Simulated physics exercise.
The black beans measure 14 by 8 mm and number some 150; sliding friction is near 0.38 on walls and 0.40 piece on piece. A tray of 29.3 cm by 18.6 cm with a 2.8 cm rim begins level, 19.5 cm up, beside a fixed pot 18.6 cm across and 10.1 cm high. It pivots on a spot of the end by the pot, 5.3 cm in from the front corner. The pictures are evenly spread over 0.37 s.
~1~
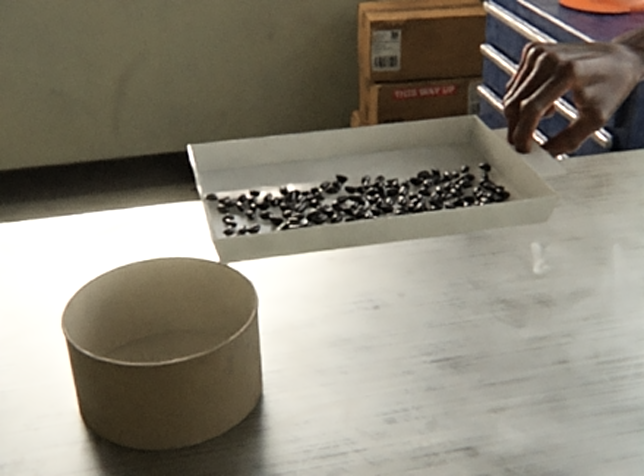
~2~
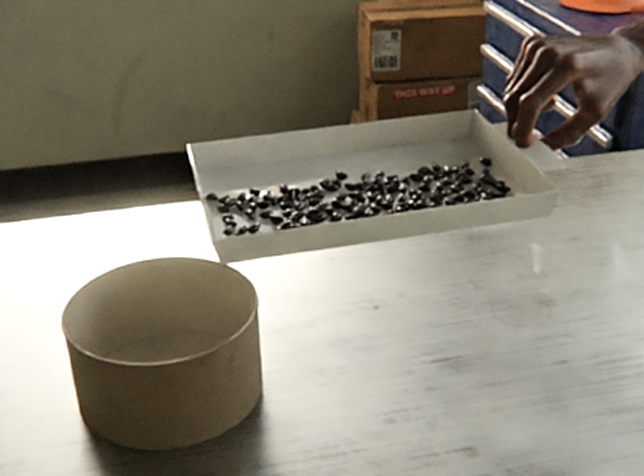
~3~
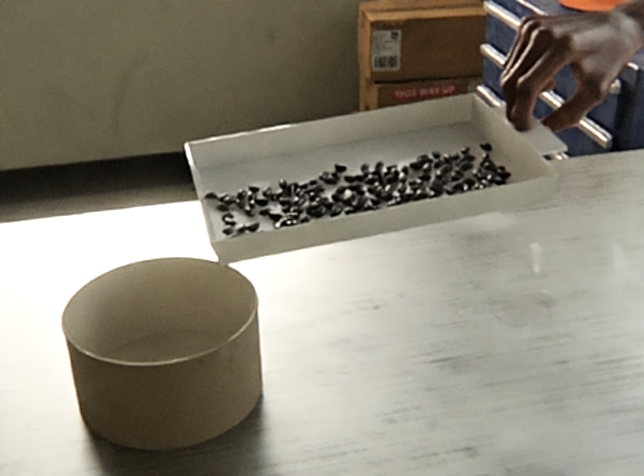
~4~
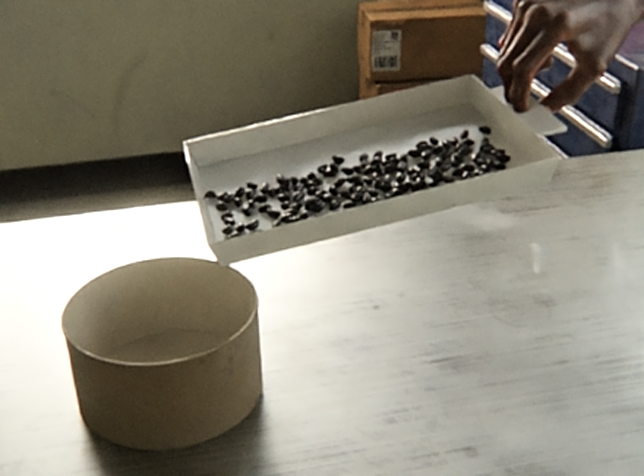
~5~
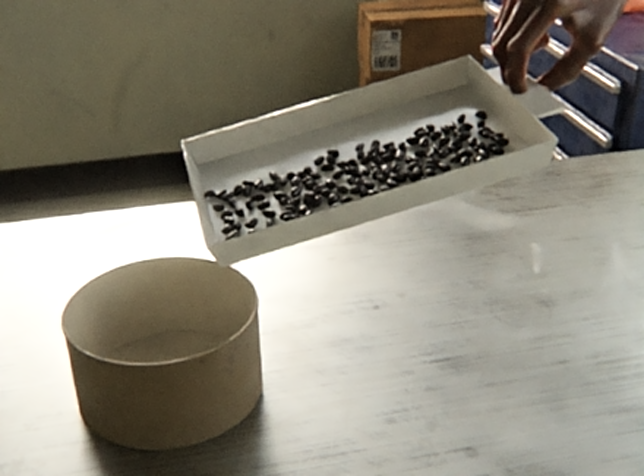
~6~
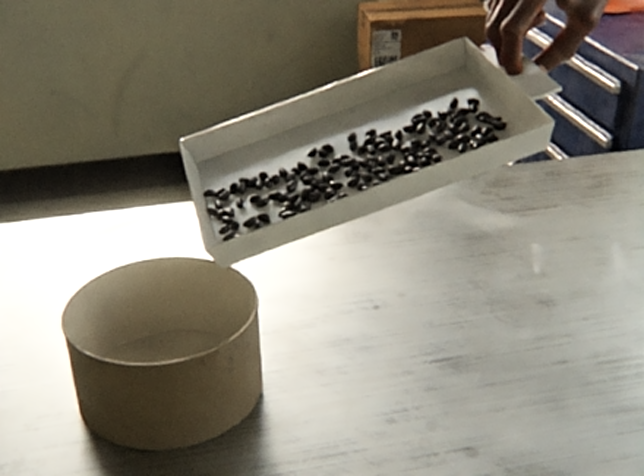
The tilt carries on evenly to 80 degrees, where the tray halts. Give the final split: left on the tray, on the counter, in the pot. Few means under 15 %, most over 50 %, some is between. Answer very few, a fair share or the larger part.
Left on the tray: A fair share; on the counter: A fair share; in the pot: A fair share.
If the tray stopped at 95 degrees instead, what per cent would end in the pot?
Then about 55 per cent.
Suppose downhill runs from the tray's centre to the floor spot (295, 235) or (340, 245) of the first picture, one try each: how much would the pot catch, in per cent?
Some 5 and 0 per cent.
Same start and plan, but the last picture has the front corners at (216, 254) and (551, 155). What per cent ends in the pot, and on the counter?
Pot 0, counter 85.
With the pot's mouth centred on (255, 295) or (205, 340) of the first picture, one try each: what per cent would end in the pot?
Some 5 and 65 per cent.
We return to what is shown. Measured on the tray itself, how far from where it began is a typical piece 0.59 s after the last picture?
About 9 cm.
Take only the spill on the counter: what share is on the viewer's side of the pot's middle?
About 100 per cent.
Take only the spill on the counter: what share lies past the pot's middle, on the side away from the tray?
Some 70 per cent.
Then, 0.59 s after the last picture, tilt 46 degrees; the tray holds 100 %, the pot 0 %.
Then, 0.98 s after the last picture, tilt 66 degrees; the tray holds 95 %, the pot 0 %.
Then, 1.46 s after the last picture, tilt 80 degrees; the tray holds 60 %, the pot 15 %.
In the end, tray 30 %, counter 35 %, pot 35 %.
